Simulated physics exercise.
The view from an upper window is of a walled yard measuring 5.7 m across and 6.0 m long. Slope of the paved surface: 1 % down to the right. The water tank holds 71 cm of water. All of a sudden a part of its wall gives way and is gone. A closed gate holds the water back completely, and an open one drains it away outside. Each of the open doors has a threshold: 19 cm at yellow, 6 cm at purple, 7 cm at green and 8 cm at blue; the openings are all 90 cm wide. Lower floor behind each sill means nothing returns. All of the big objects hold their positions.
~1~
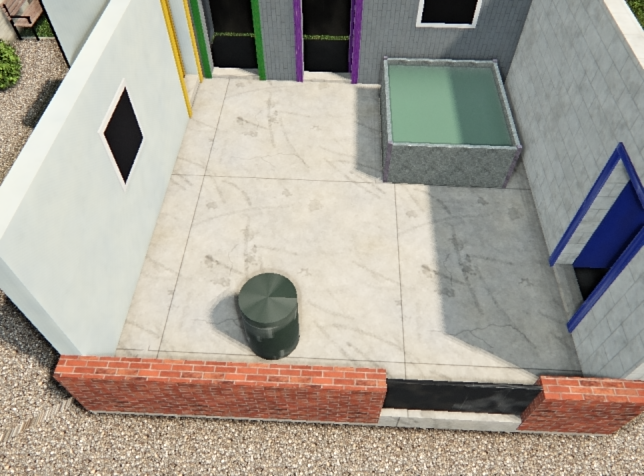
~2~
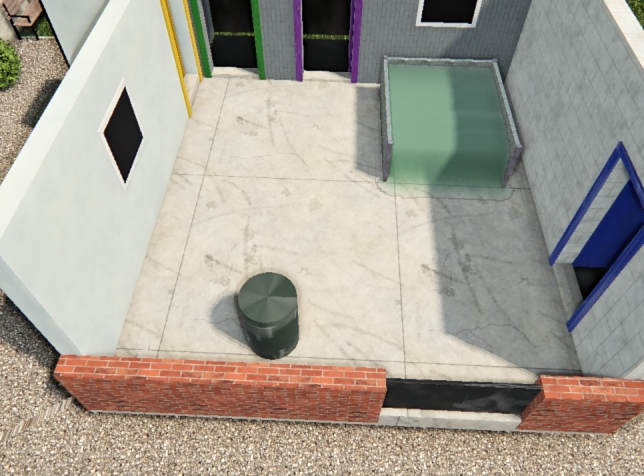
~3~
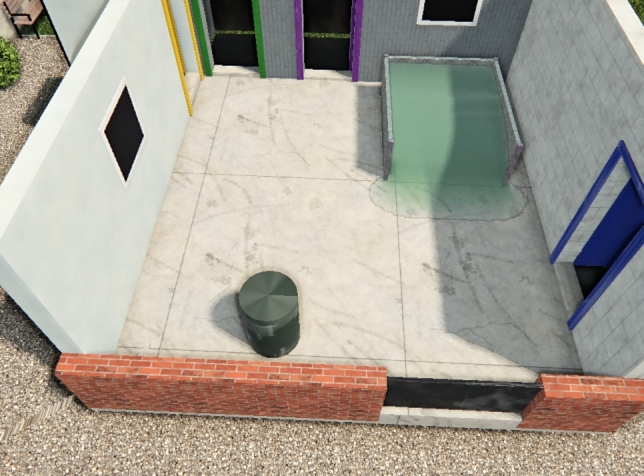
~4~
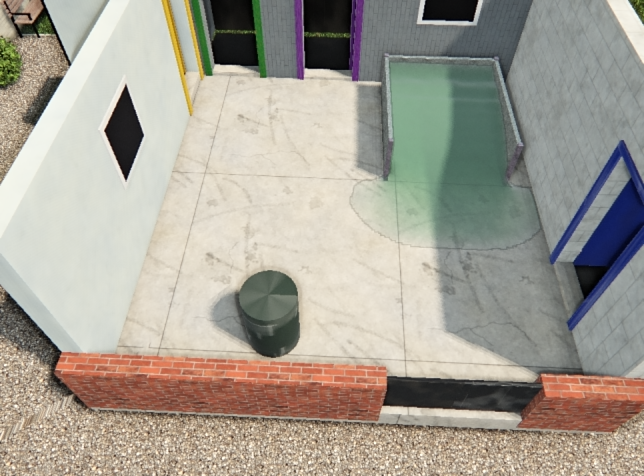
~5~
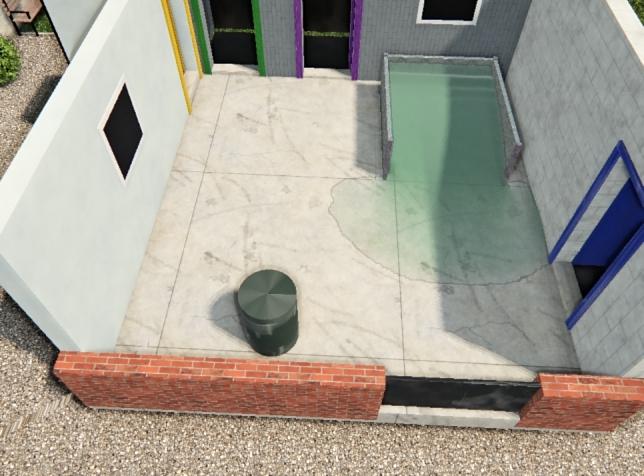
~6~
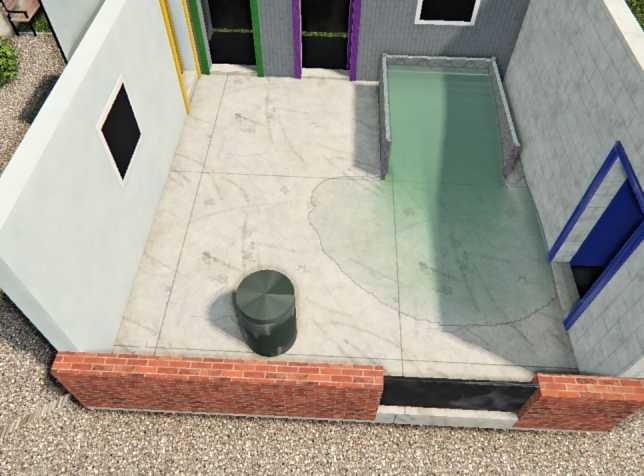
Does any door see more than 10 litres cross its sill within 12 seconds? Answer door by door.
Taking each door, the yellow door does not; the purple door does; the green door does; the blue door does.
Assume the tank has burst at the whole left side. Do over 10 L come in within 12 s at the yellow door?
In that case, yellow door: More than that.
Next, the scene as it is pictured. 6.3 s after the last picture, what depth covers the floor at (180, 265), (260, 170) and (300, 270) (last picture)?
Listed order: 8 / 8 / 7 cm.
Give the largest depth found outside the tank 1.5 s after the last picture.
Max around 48 cm.
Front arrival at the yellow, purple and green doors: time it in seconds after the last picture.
Arrival times: Yellow 4.5 seconds, purple 6.0 seconds, green 5.0 seconds.
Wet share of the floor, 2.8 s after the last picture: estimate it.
About 50 per cent.
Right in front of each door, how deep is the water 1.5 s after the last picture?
Yellow 0 cm, purple 0 cm, green 0 cm, blue 16 cm.
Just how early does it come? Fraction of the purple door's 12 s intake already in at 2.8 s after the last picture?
About 0%.
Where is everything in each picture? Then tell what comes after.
The first picture shows still water, 71 cm deep, in the water tank at (446, 104).
In the second picture, water pours out at (446, 172) and has run 1.0 m, to (508, 187); typically 9 cm deep outside, 71 cm at the water tank's back.
In the third picture, the front is at (520, 201), 1.2 m from the gap at (447, 171); 1.3 m2 of floor is under water; 71 cm left at the back of the water tank.
In the fourth picture, water pours out at (447, 172) and has run 1.5 m, to (538, 222); typically 10 cm deep outside, 71 cm at the water tank's back.
In the fifth picture, water pours out at (446, 172) and has run 1.9 m, to (547, 258); typically 8 cm deep outside, 64 cm at the water tank's back.
In the sixth picture, the front is at (482, 320), 2.5 m from the gap at (444, 172); 6.4 m2 of floor is under water; 60 cm left at the back of the water tank.
Then, 0.7 s after the last picture water covers 40 % of the floor and is deepest (46 cm) near (583, 402); yellow door not reached, purple door not reached, green door not reached, blue door 15 cm at the sill, 1 L in.
Then, 1.5 s after the last picture water covers 45 % of the floor and is deepest (48 cm) near (583, 402); yellow door not reached, purple door not reached, green door not reached, blue door 16 cm at the sill, 20 L in.
Then, 2.8 s after the last picture water covers 50 % of the floor and is deepest (31 cm) near (307, 345); yellow door not reached, purple door not reached, green door not reached, blue door 20 cm at the sill, 71 L in.
Then, 6.3 s after the last picture water covers 100 % of the floor and is deepest (18 cm) near (201, 75); yellow door 8 cm at the sill, 0 L in, purple door 8 cm at the sill, 0 L in, green door 18 cm at the sill, 60 L in, blue door 13 cm at the sill, 175 L in.
Then, 11.3 s after the last picture water covers 100 % of the floor and is deepest (16 cm) near (499, 88); yellow door 5 cm at the sill, 0 L in, purple door 11 cm at the sill, 42 L in, green door 6 cm at the sill, 143 L in, blue door 8 cm at the sill, 189 L in.
